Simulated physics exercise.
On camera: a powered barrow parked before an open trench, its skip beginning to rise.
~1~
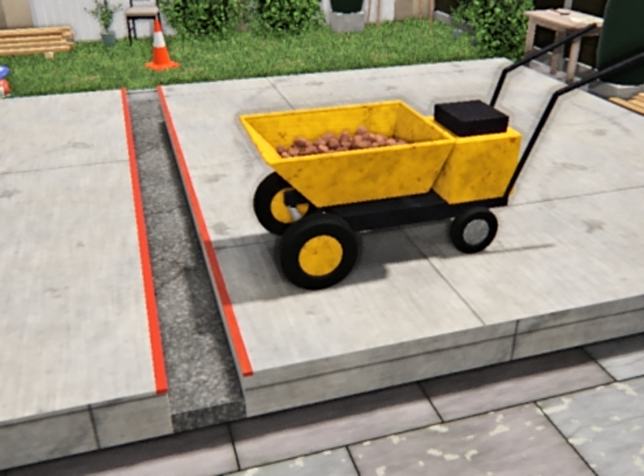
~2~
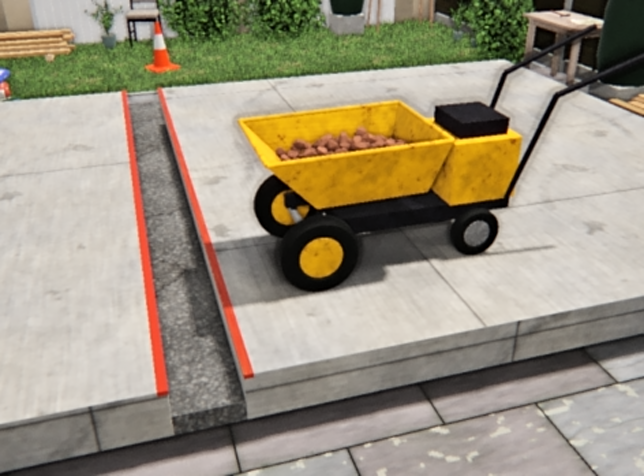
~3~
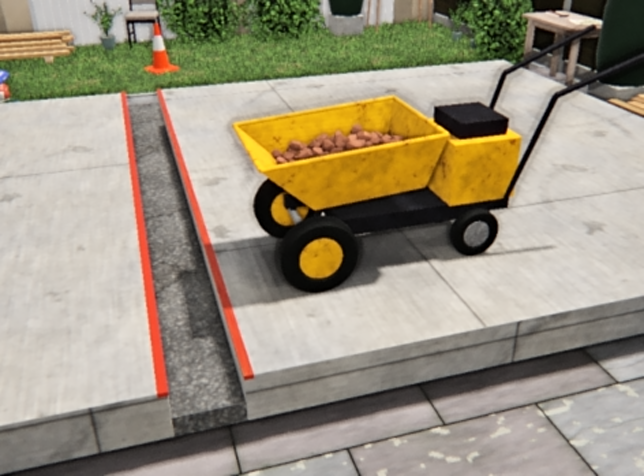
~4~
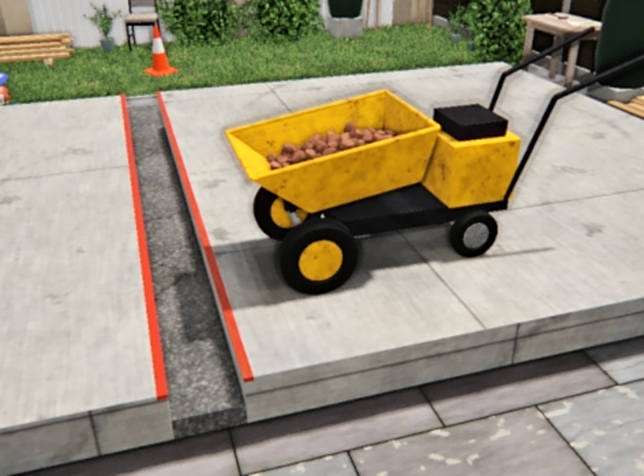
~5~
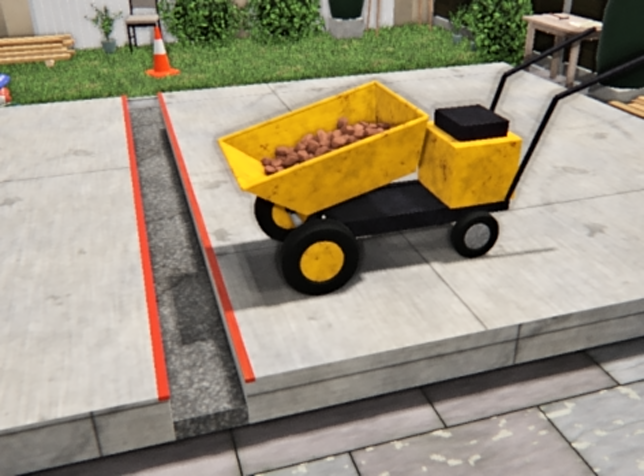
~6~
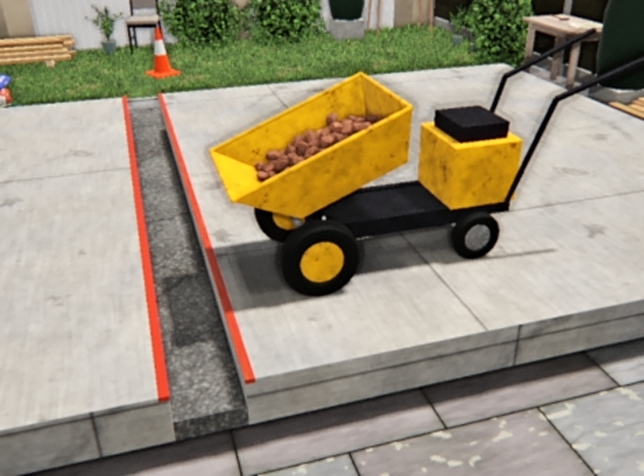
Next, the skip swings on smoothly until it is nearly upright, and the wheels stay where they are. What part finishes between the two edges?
It catches the larger part.
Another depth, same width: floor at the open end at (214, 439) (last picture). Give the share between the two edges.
Near 100 %.
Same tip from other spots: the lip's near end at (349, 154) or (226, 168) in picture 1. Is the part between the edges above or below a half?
First less than half, then not half.
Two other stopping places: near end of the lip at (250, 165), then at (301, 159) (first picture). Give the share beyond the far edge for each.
In turn 30 and 0 in a hundred.
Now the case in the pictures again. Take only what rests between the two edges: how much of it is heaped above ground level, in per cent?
Near 15 %.
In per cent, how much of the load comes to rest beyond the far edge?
Near 5 %.
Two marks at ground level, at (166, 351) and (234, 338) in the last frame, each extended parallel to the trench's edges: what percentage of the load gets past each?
Roughly 10 per cent, and 100 per cent.
Shortly afterwards, skip tipped steeply; the whole lot in the skip.
Next, skip tipped right over; near two thirds in the skip; near a third in or heaped over the trench.
Some moments later, skip tipped right over; a little in the skip; the bulk in or heaped over the trench; a little beyond it.
In the end, skip tipped right over; only a few in the skip; the bulk in or heaped over the trench; a little beyond it.
